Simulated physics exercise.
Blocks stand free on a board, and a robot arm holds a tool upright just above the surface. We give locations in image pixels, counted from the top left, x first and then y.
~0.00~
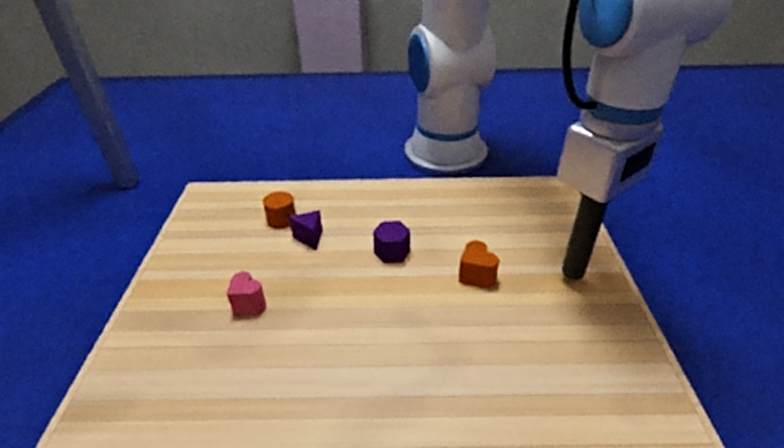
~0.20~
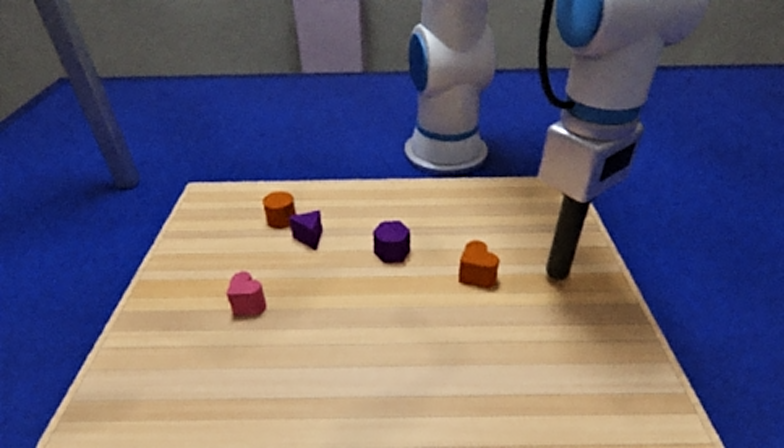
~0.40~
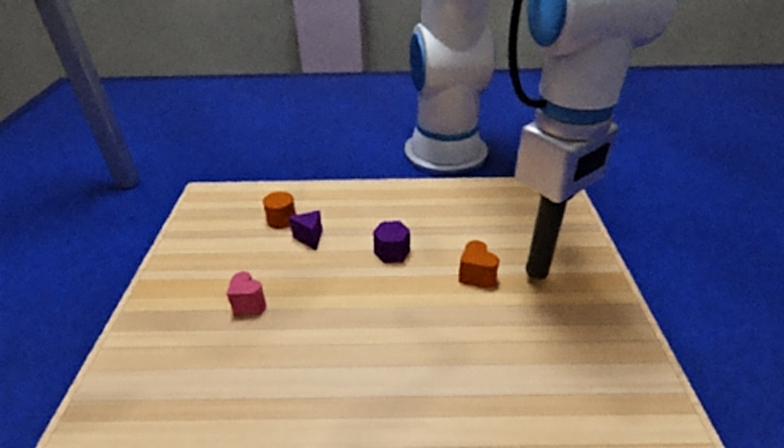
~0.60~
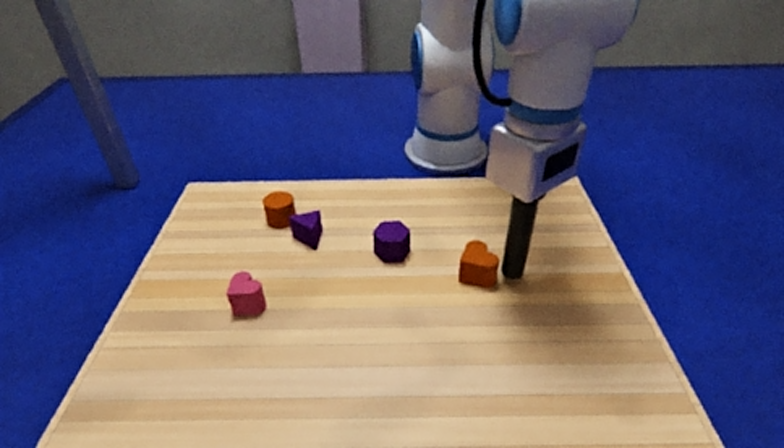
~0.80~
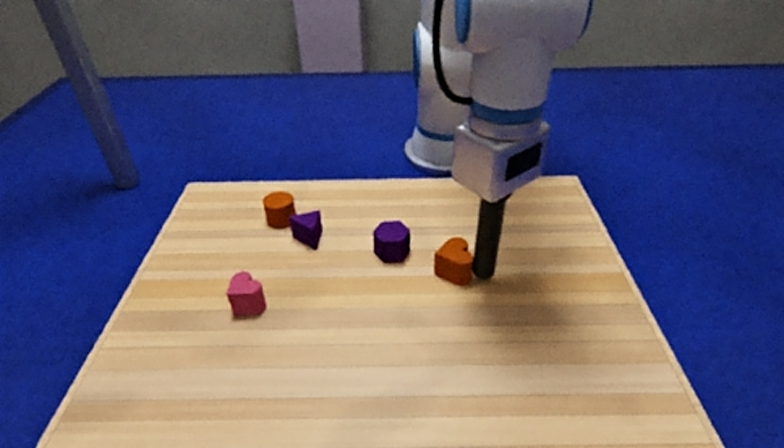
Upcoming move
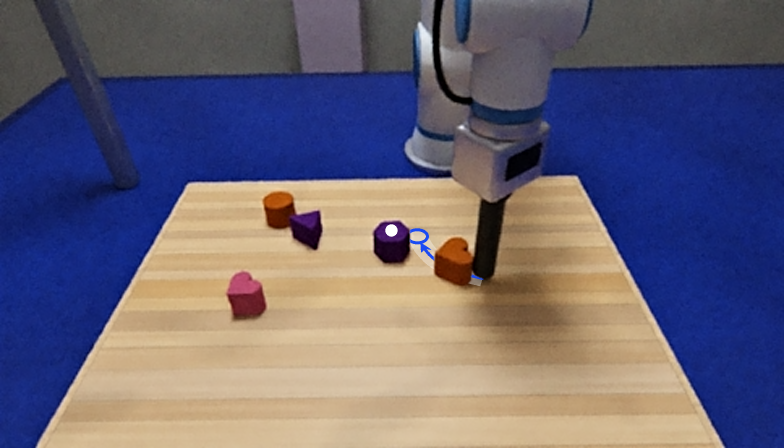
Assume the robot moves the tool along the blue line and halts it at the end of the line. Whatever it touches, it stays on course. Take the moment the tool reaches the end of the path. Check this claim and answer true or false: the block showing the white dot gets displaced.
The statement is true.
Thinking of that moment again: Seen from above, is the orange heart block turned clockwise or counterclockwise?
The twist is anticlockwise.
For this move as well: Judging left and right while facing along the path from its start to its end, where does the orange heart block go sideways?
The shift goes left.
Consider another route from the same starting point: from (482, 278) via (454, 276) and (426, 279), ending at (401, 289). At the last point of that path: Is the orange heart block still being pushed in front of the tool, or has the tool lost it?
The tool will have lost it.
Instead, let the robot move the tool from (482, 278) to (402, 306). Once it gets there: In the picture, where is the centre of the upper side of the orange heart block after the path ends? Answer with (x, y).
Close to (439, 250).
Drawn move, from (482, 278) by way of (452, 269) and (429, 254) to (417, 236); the dot is on the purple six-sided block.
On the path given first. One third of the way, tool (452, 263); orange heart block (430, 244), turned 25° clockwise.
Two thirds of the way, tool (429, 248); purple six-sided block (378, 228), turned 25° clockwise; orange heart block (408, 238).
At the end, tool (417, 230); purple six-sided block (375, 228), turned 30° clockwise; orange heart block (407, 237), turned 30° anticlockwise.
